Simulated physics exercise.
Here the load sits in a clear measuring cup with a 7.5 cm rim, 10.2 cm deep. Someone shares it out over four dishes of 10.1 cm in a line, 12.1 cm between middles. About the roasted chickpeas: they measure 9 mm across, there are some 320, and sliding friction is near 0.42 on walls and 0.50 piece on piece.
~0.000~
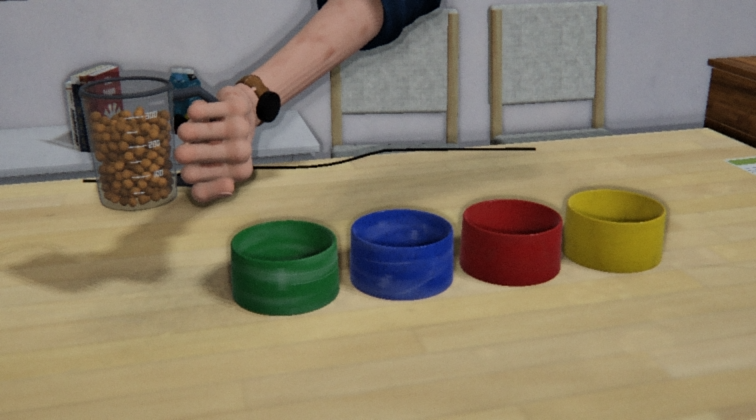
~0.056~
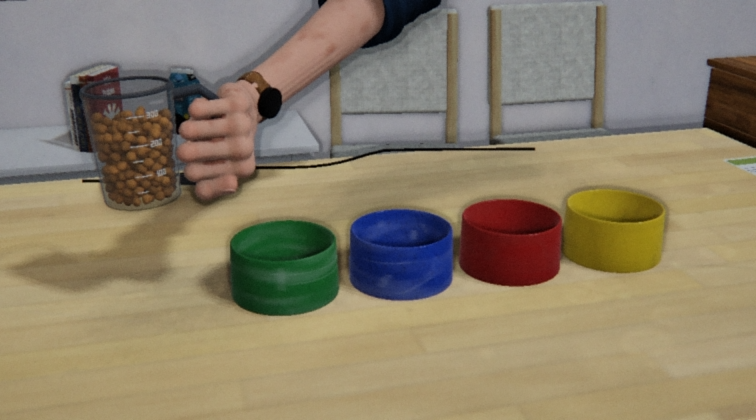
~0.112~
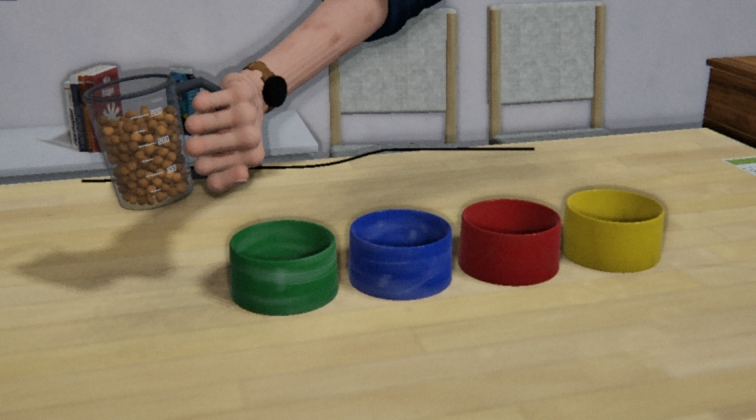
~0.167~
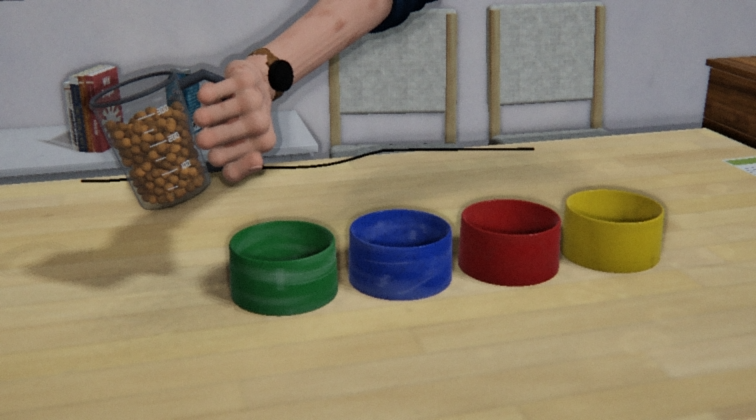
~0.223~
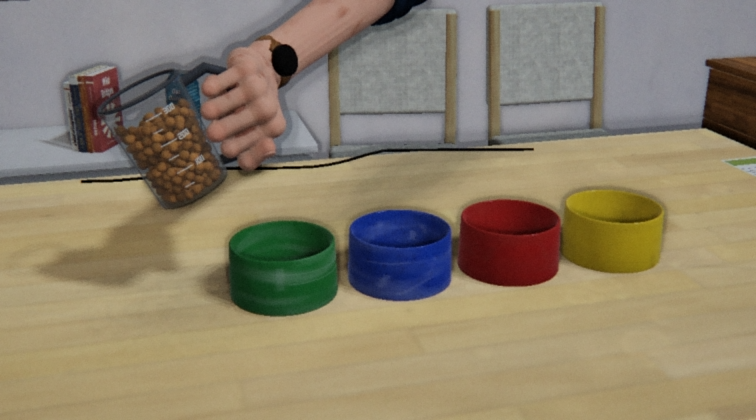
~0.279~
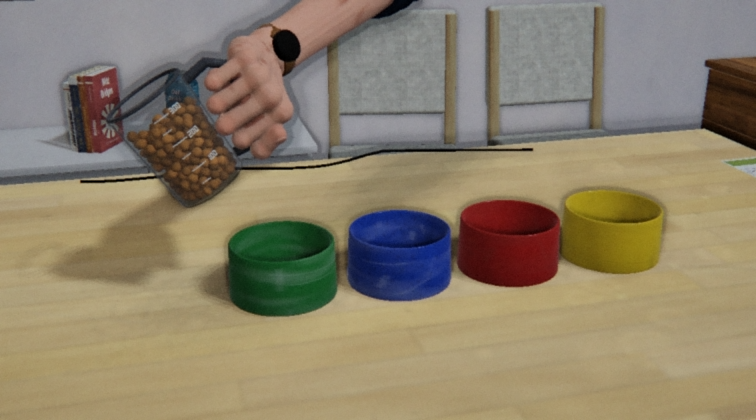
A hand tilting a clear measuring cup of roasted chickpeas while moving it slightly right, behind green, blue, red and yellow dishes.
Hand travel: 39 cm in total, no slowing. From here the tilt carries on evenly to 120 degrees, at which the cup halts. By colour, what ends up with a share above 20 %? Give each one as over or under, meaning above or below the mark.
Red: Under, blue: Under, green: Over, yellow: Under, counter: Under.
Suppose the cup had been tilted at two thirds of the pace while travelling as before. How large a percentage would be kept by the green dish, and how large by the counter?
The green dish would get 20 and the counter 30.
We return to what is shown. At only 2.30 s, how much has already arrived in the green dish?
Close to 90 per cent at that point.
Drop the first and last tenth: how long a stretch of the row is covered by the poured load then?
7 cm, roughly.
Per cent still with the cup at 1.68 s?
Roughly 0 percent.
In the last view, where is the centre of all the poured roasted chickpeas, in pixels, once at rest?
Once everything settles, the centre is around (285, 272).
Then, at 1.12 s, tilt 120 degrees; cup holds 25 %, green 65 %.
After 1.68 s, tilt 120 degrees; cup holds 0 %, green 90 %.
After 2.30 s, tilt 120 degrees; cup holds 0 %, green 90 %.
By 2.6 s all is still; red 0 %, blue 0 %, green 90 %, yellow 0 %, counter 10 %.
